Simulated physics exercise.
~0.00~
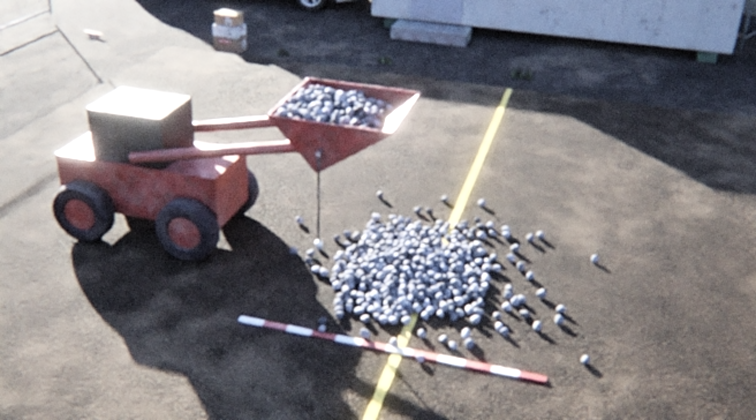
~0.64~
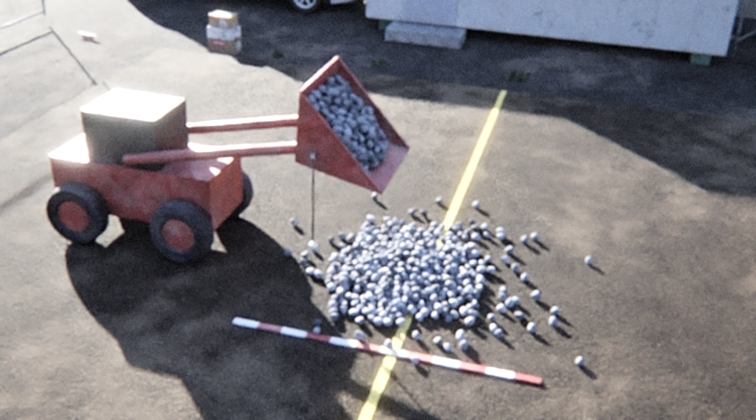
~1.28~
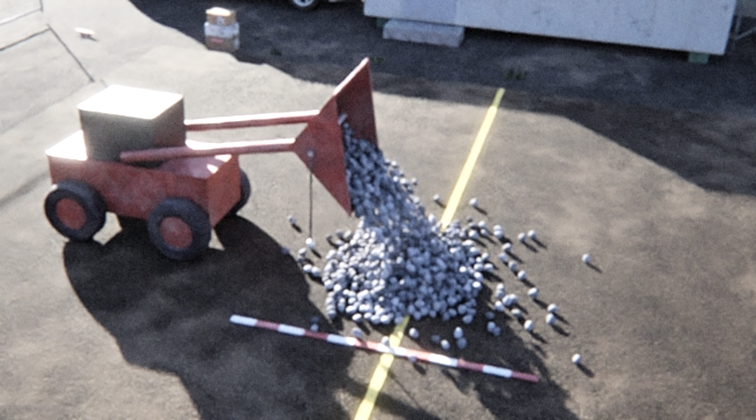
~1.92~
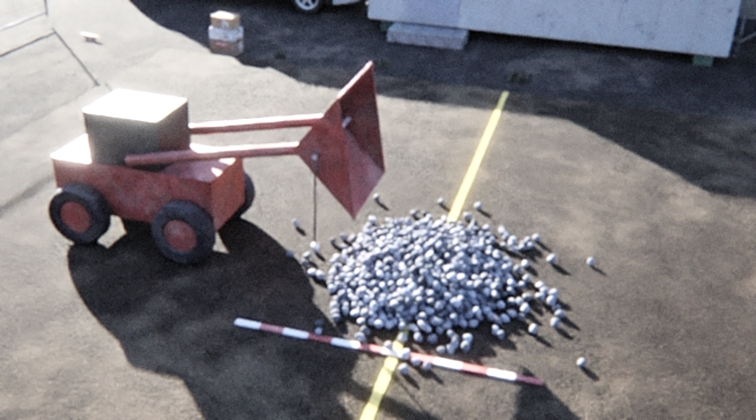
Red loader tipping its raised bucket and pouring grey stones onto a pile across a yellow line, ending with the bucket empty.
